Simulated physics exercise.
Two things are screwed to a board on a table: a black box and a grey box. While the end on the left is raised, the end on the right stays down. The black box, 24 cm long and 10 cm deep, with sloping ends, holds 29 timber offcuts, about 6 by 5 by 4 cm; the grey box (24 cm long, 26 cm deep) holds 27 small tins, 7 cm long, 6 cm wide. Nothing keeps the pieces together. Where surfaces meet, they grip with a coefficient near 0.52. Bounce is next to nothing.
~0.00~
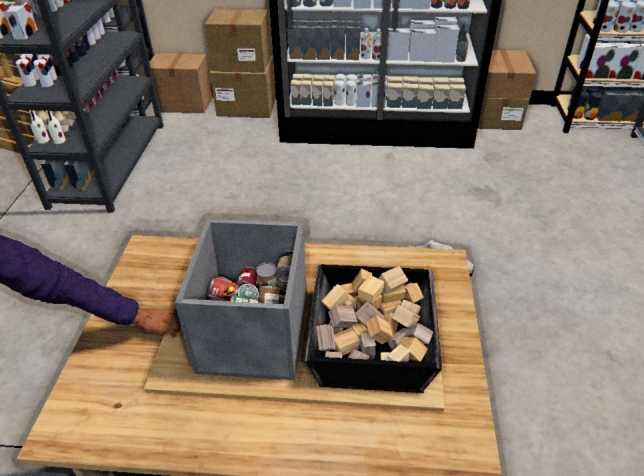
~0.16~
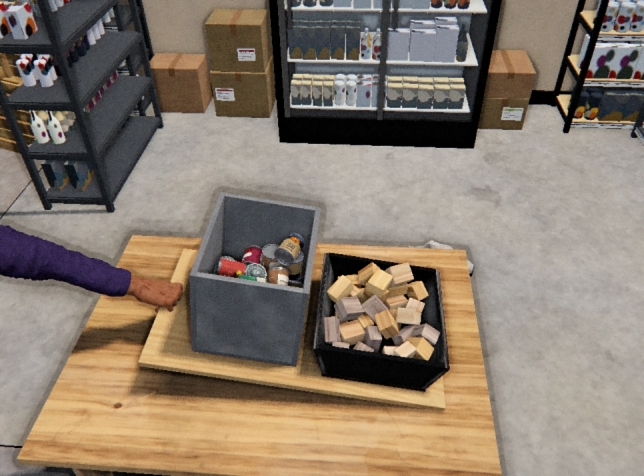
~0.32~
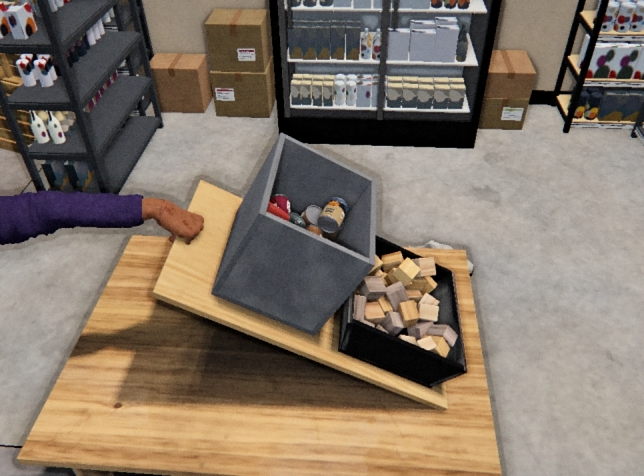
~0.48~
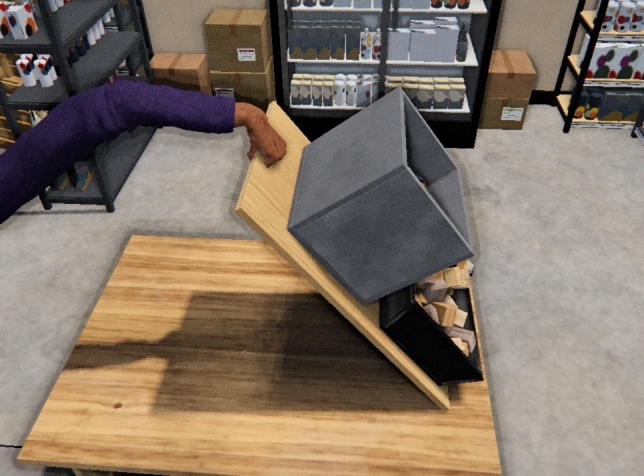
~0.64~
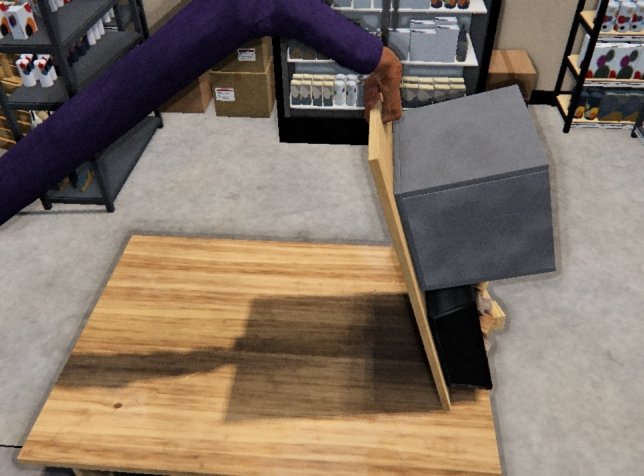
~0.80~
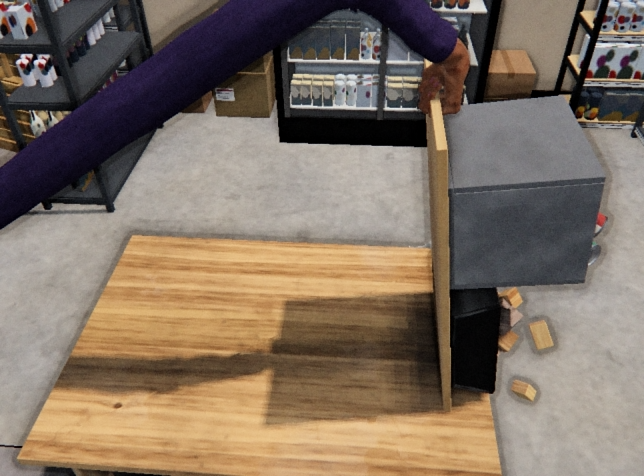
A board carrying a grey box of small tins and a black box of wooden blocks lies flat on a table, a purple-sleeved arm at its left end. The hand lifts that end steadily until the board stands nearly upright, both boxes still attached, and several blocks drop out on the right.
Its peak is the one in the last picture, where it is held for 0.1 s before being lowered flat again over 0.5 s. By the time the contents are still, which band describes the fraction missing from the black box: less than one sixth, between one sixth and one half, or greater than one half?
Expect a majority of them to get out.
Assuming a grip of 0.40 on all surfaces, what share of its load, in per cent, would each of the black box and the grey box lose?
In that case the black box sheds 70 per cent, while the grey box sheds 60 per cent.
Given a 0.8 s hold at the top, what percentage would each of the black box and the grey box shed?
Black box: 80%, grey box: 50%.
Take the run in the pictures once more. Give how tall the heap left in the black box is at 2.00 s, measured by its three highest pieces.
Around 8 centimetres high.
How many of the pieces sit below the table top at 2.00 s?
Piece count: Some 30.
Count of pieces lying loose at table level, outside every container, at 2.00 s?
About 3.
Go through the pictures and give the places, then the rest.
In the first frame (places track the rim corner closest to us here), black box (437, 366); grey box (283, 306); tipped 0°; all still inside.
The second frame shows black box (445, 365); grey box (303, 290); tipped 9°.
The third frame shows black box (464, 368); grey box (370, 261); tipped 29°.
The fourth frame shows black box (483, 375); grey box (471, 249); tipped 53°.
The fifth frame shows black box (492, 385); grey box (555, 264); tipped 73°; 1 out, the lowest offcut at (494, 316).
The sixth frame shows black box (495, 389); grey box (585, 276); tipped 82°; 8 out, the lowest offcut at (524, 391).
After 0.99 s, tilt 75°; the black box is down by 16 of 29 and the grey box is down by 6 of 27.
After 1.23 s, tilt 22°; the black box is down by 19 of 29 and the grey box is down by 16 of 27.
After 1.57 s, tilt 0°; the black box is down by 19 of 29 and the grey box is down by 16 of 27.
Final count (at 2.00 s), the black box is down by 19 of 29 and the grey box is down by 16 of 27. Asked share, 19 of 29, 66 per cent.
